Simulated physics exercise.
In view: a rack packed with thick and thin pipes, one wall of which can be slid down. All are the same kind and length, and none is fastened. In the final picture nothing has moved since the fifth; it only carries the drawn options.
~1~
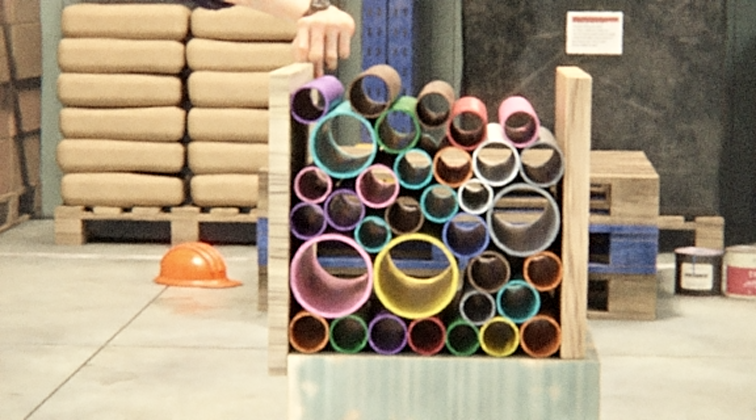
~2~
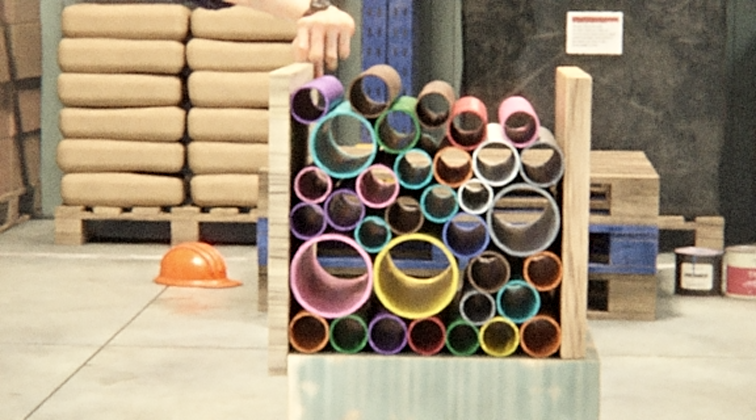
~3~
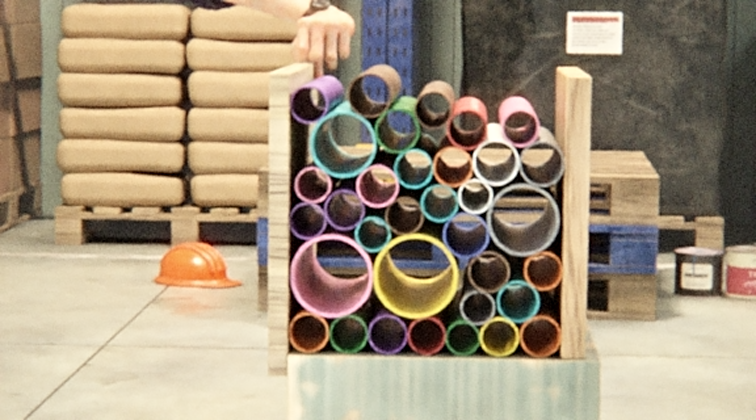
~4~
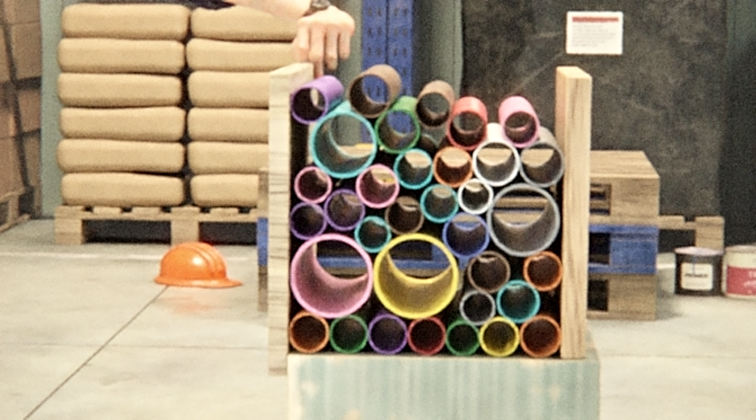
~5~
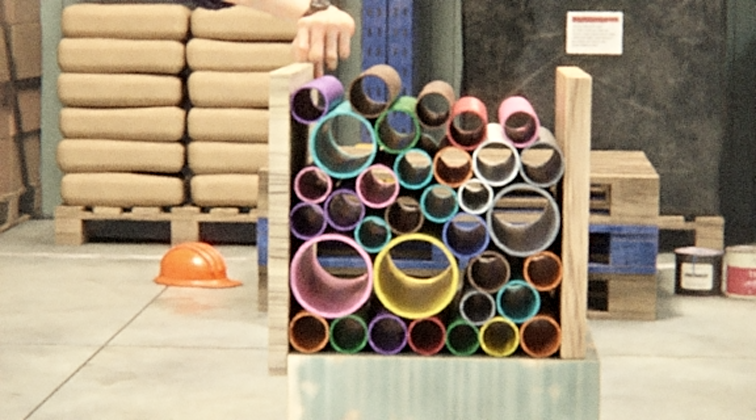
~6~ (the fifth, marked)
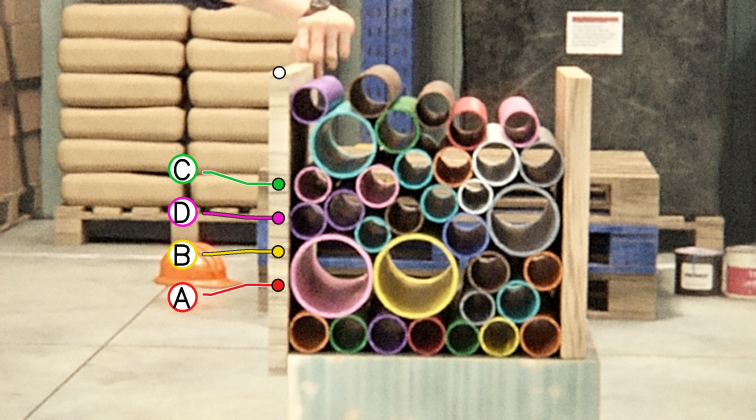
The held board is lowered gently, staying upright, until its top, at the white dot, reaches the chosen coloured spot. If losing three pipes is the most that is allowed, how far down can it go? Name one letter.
Lower it to C and no more.
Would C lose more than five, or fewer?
It loses fewer than five.
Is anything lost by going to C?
Yes, at C.
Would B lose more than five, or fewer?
At B, more than five.
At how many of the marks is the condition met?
One of the four.
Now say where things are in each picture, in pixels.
The first picture shows a turquoise pipe (414, 169); a purple pipe (309, 104); side board (295, 208).
The second picture shows side board (295, 208); an orange pipe (309, 332).
The third picture shows a yellow pipe (499, 336); a grey pipe (478, 307).
The fourth picture shows a blue pipe (466, 235); a turquoise pipe (440, 203).
The fifth picture shows a turquoise pipe (414, 169); a purple pipe (309, 104); side board (295, 208).
On the marked copy, A at (278, 285); B at (279, 251); C at (279, 185); D at (279, 218); the white dot at (280, 73).
Following C. Soon after the start, top of the board (290, 127).
Later, top of the board (289, 183).
In the end, top of the board (289, 184), one out over the board.
As for the rest, A more than three out over the board; B more than three out over the board; D more than three out over the board.
